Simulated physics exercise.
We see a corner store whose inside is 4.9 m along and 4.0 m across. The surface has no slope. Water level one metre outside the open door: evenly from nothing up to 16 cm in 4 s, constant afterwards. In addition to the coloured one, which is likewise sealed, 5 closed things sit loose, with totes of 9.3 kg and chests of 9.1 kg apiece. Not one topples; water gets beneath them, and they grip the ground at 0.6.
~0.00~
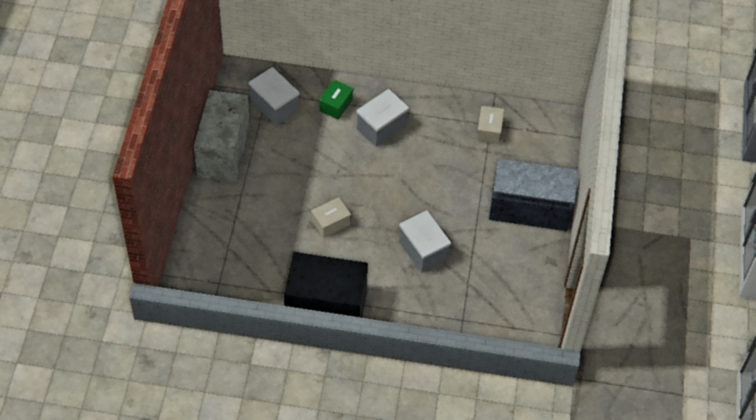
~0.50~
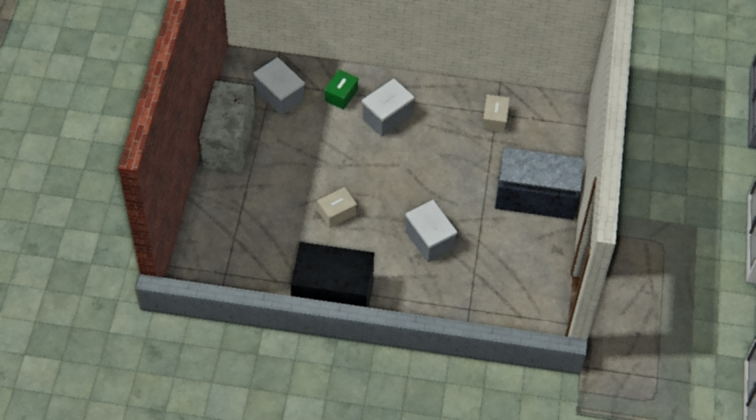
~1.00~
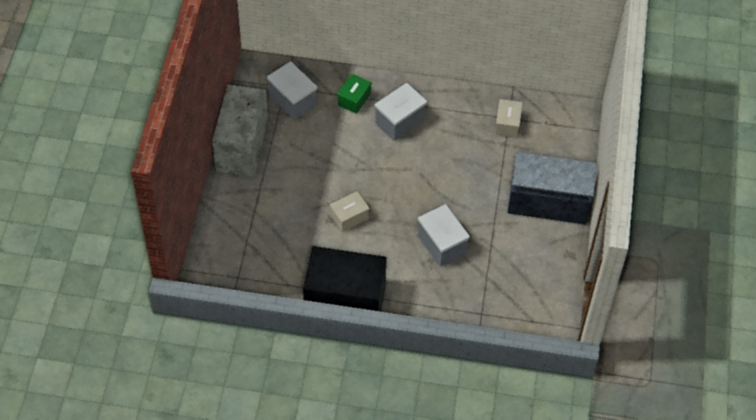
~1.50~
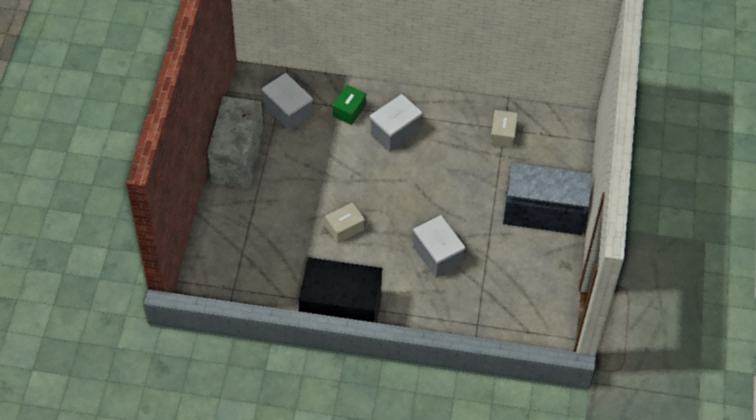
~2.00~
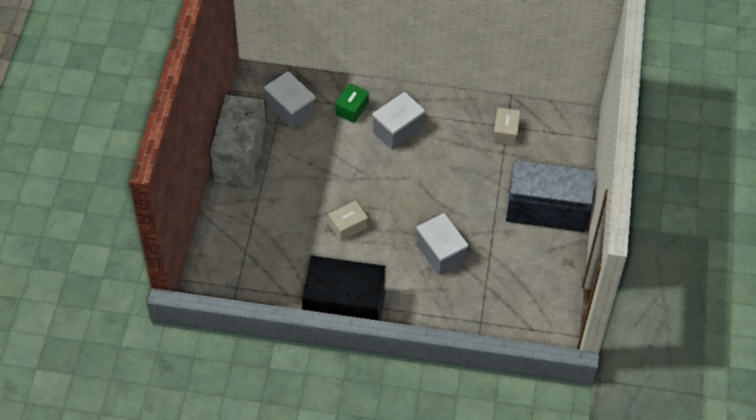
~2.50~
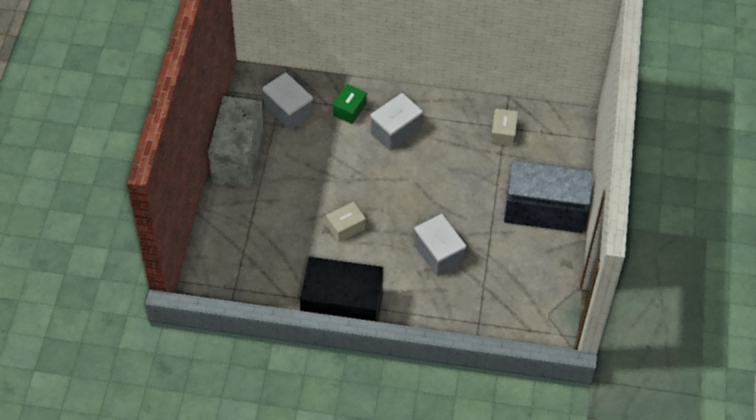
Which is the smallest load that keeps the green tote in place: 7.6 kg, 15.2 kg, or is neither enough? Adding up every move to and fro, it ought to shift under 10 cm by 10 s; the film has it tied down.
I'd say the half-size load is fine.
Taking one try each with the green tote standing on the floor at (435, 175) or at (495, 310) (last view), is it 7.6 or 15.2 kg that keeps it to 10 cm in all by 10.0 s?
In order: Even the lighter mass works; only the heavier one succeeds.
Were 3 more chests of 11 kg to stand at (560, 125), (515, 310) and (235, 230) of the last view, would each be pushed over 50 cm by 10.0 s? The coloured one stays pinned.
The first comes out below the threshold, the second above the threshold, the third below the threshold.
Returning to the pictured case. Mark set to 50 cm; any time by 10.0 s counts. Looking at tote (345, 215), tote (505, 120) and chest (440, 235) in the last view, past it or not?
First below the mark, second below the mark, third above the mark.
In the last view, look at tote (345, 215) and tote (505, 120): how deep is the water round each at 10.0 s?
Close to 4 and 2 centimetres.
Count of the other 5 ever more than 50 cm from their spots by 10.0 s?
That comes to 1.
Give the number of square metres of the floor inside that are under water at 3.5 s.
About 2.0 m2 is covered.
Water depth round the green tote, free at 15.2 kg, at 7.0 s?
Close to 0 cm deep.
After 3.5 s the green tote would be 0 cm from its start with 7.6 kg and 0 cm from its start with 15.2 kg; 0 cm of water round it then.
After 4.5 s the green tote would be 0 cm from its start with 7.6 kg and 0 cm from its start with 15.2 kg; 0 cm of water round it then.
After 7.0 s the green tote would be 0 cm from its start with 7.6 kg and 0 cm from its start with 15.2 kg; 0 cm of water round it then.
After 10.0 s the green tote would be 0 cm from its start with 7.6 kg and 0 cm from its start with 15.2 kg; 2 cm of water round it then.
